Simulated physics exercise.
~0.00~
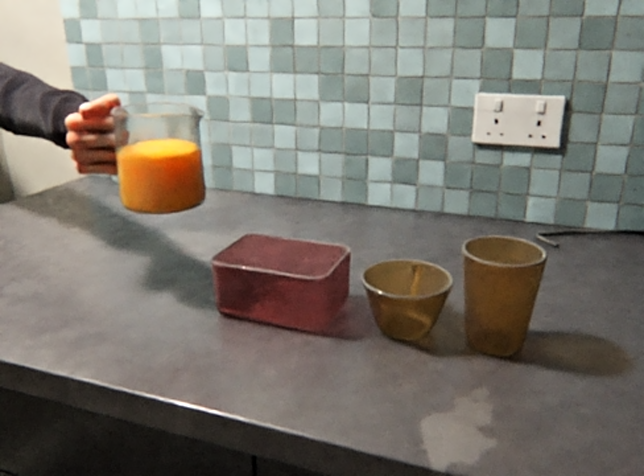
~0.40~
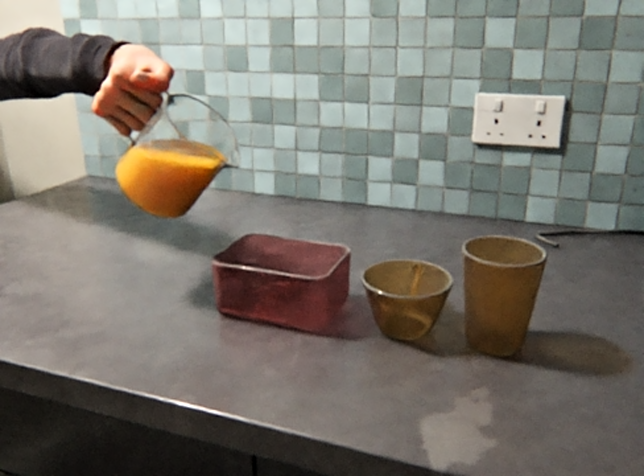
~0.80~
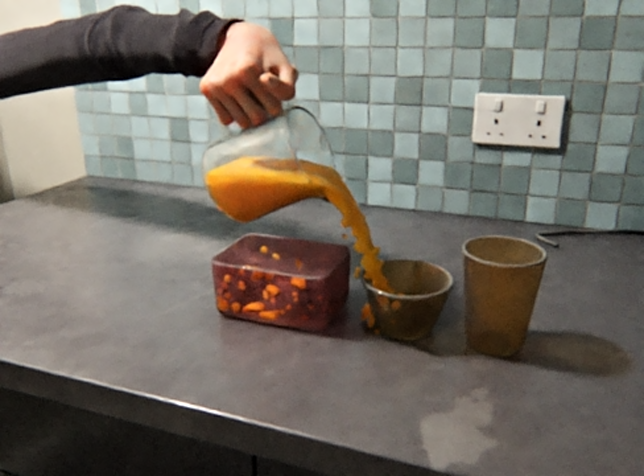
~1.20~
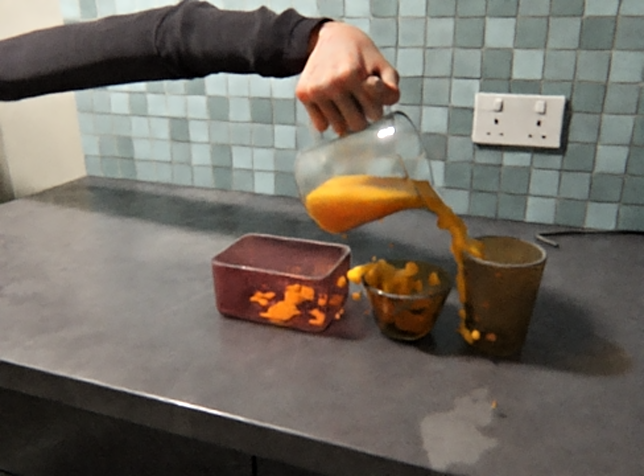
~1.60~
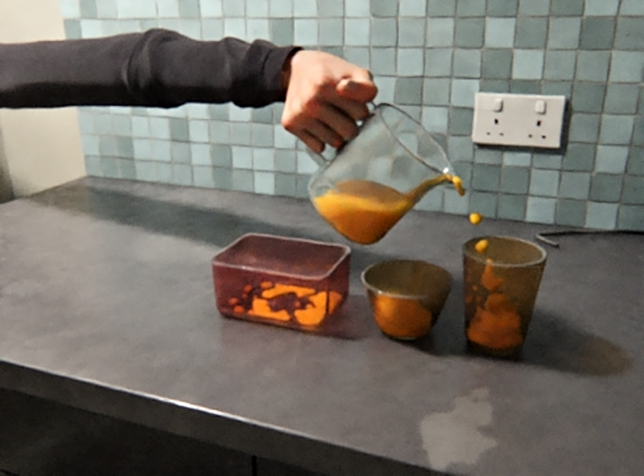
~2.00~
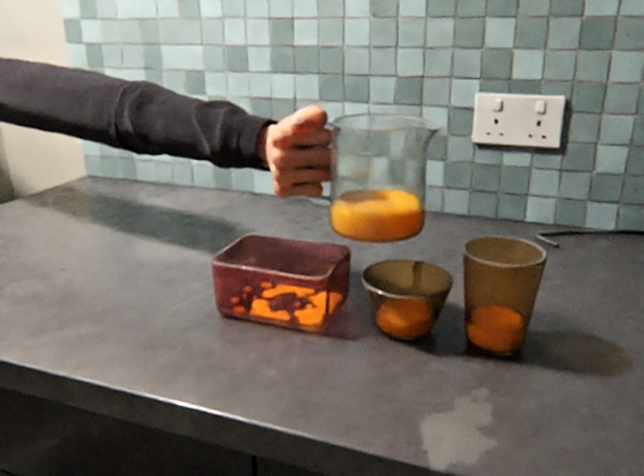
On a grey kitchen worktop, a hand tilts a glass jug, pouring orange juice rightward into three containers, then levels it part-full.
